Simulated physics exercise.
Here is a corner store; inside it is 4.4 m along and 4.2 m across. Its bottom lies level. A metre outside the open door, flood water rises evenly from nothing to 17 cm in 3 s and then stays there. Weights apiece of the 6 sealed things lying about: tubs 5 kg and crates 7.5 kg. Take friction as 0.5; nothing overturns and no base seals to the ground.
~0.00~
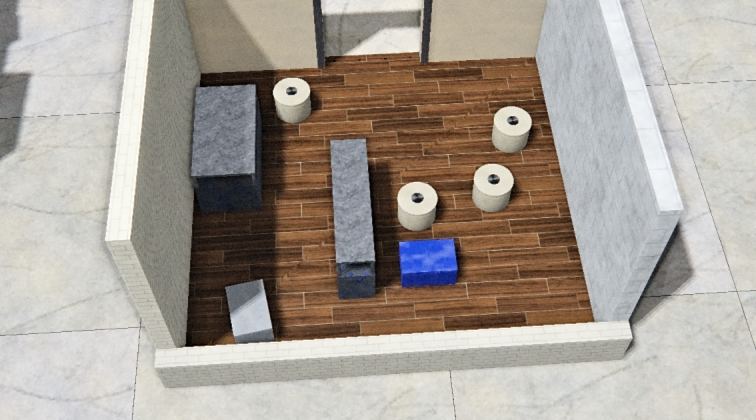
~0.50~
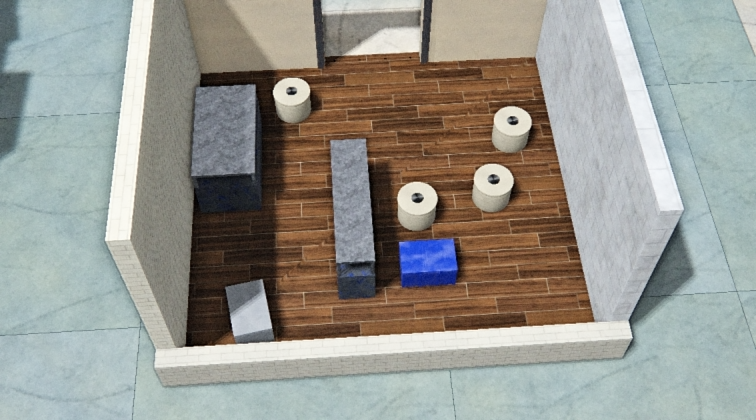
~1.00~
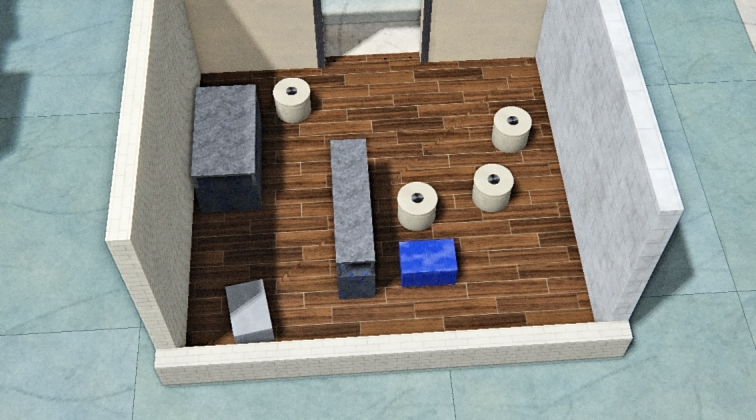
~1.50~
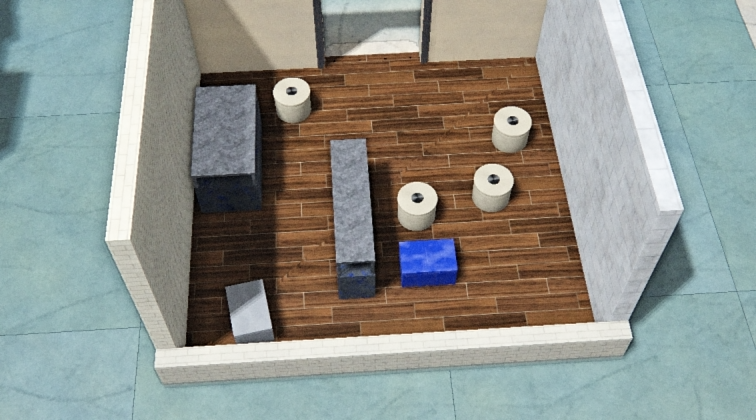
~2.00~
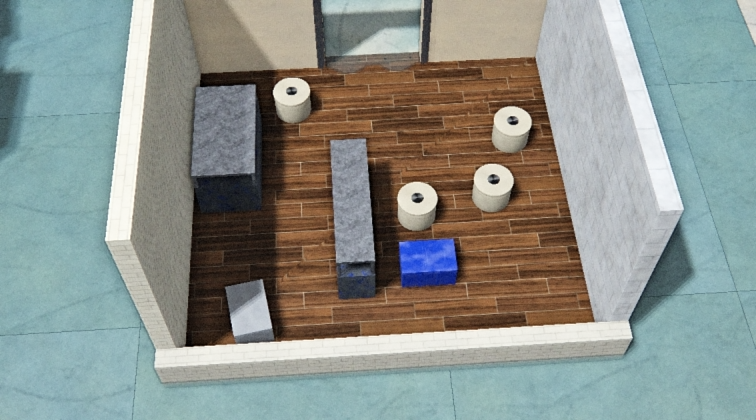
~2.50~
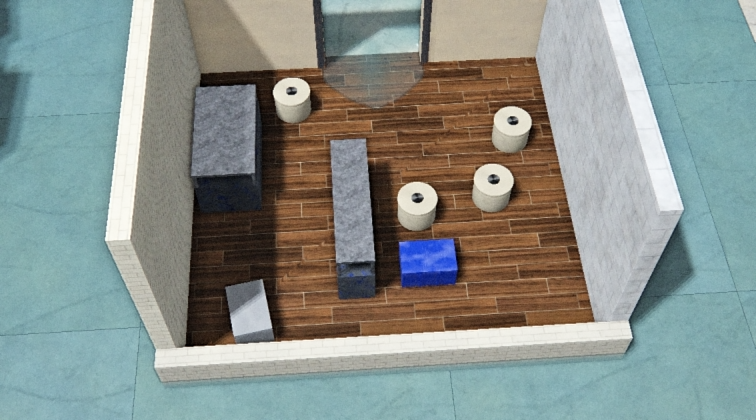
Corner store with tubs and a blue crate standing still as water spreads outside, then starts coming in through the open doorway.
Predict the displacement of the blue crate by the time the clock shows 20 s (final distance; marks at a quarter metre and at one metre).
Blue crate gets carried off.
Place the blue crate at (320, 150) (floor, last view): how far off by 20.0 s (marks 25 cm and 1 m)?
It ends far away.
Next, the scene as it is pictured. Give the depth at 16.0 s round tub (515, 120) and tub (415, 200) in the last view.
Roughly 6 and 12 cm.
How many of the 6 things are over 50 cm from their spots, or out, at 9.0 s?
3 of them.
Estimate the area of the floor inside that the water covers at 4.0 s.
Some 5.0 m2.
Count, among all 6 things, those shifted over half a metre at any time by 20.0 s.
6 of them.
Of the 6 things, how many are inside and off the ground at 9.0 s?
I count 5.
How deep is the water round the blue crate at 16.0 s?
Roughly 10 cm.
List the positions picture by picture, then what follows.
The blue crate at (428, 256), on the bottom; 0.0 m2 under water; 0 of 6 have shifted, in the first frame.
The blue crate at (428, 256), on the bottom; 0.0 m2 under water; 0 of 6 have shifted, in the second frame.
The blue crate at (428, 256) rests on the ground; water covers 0.0 m2; 0 of 6 have shifted, in the third frame.
The blue crate at (428, 256) rests on the ground; water covers 0.0 m2; 0 of 6 have shifted, in the fourth frame.
The blue crate at (428, 256), on the bottom; water covers 0.0 m2; 0 of 6 have shifted, in the fifth frame.
The blue crate at (428, 256), on the bottom; water covers 0.6 m2; 0 of 6 have shifted, in the sixth frame.
After 4.0 s the blue crate is near (428, 256), 0.0 m from its start, aground; 0 afloat.
After 9.0 s the blue crate is near (440, 312), 0.7 m from its start, afloat; 5 afloat.
After 16.0 s the blue crate is near (231, 288), 2.1 m from its start, afloat; 6 afloat.
After 20.0 s the blue crate is near (288, 299), 1.6 m from its start, afloat; 6 afloat.
